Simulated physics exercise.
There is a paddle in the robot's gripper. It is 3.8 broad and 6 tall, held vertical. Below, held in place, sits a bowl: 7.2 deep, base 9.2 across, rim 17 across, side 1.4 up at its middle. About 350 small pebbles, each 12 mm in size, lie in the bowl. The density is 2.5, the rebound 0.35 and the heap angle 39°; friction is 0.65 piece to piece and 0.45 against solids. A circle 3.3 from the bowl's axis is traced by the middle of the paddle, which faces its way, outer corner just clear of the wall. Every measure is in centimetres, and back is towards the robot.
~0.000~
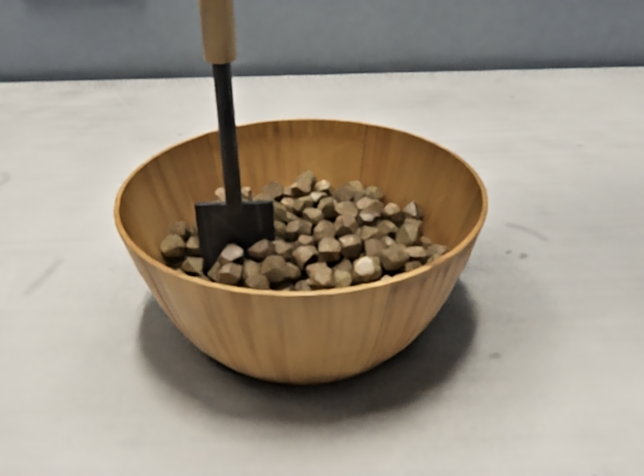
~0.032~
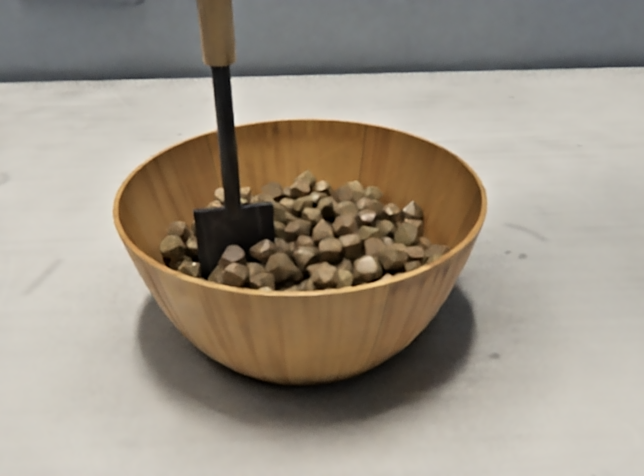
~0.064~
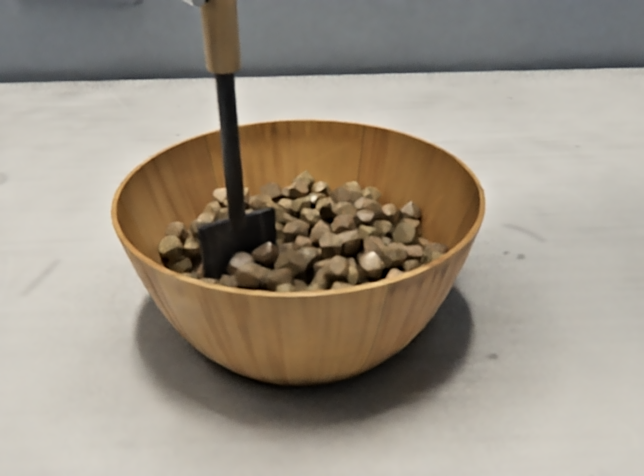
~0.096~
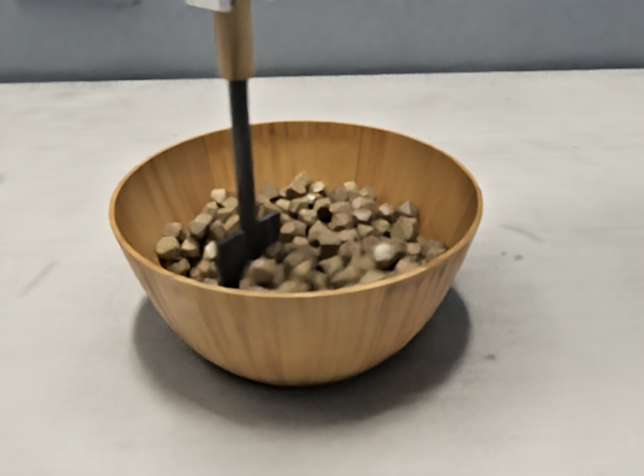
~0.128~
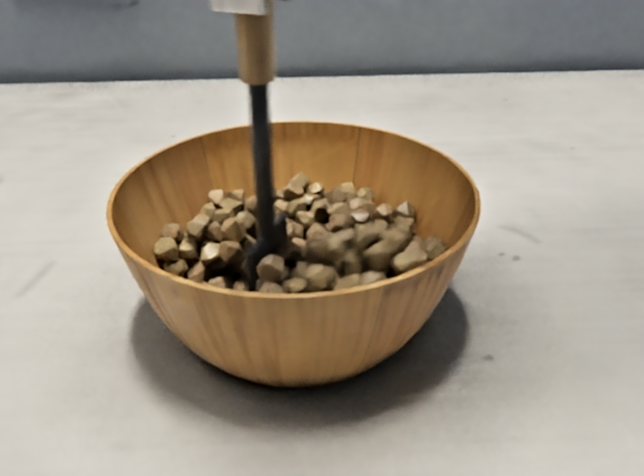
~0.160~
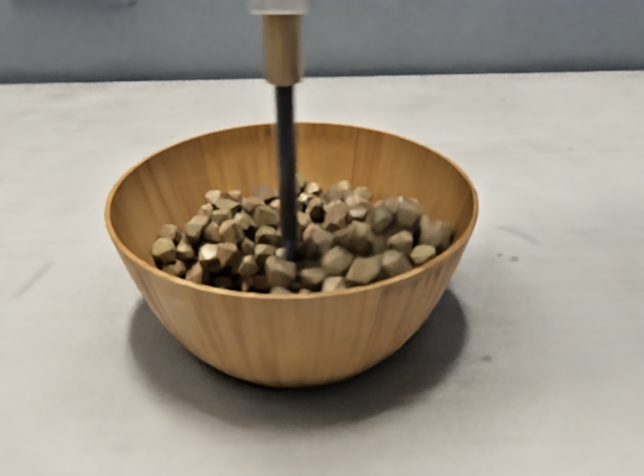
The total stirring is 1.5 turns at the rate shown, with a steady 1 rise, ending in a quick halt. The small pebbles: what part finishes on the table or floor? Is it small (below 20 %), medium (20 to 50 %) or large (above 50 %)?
It is small.
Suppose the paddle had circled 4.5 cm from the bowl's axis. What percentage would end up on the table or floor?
Then about 30 per cent.
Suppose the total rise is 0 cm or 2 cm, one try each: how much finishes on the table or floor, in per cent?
I'd say some 15 per cent, and some 10 per cent.
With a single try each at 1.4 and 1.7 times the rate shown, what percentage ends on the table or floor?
It would be about 20 and 30 percent respectively.
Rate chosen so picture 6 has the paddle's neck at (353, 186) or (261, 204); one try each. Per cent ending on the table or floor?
So, roughly 25 percent the first time and 5 percent the second.
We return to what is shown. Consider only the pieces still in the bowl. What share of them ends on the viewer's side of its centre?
Around 40 per cent of what the bowl keeps.
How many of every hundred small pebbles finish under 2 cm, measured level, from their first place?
Around 0 in a hundred.
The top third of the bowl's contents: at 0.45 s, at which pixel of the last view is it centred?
Roughly at (242, 169).
After 0.45 s, 262° round, highest piece 10 above the table; 337 in the bowl, 8 on the table or floor, 6 in flight or on the tool.
After 0.74 s, 79° round, highest piece 9 above the table; 320 in the bowl, 25 on the table or floor, 6 in flight or on the tool.
After 1.08 s, 180° round, highest piece 8 above the table; 311 in the bowl, 39 on the table or floor, 1 in flight or on the tool.
After 1.78 s, 180° round, highest piece 8 above the table; 311 in the bowl, 40 on the table or floor.
In the end, 311 in the bowl, 40 on the table or floor. That is 11 % on the table or floor.
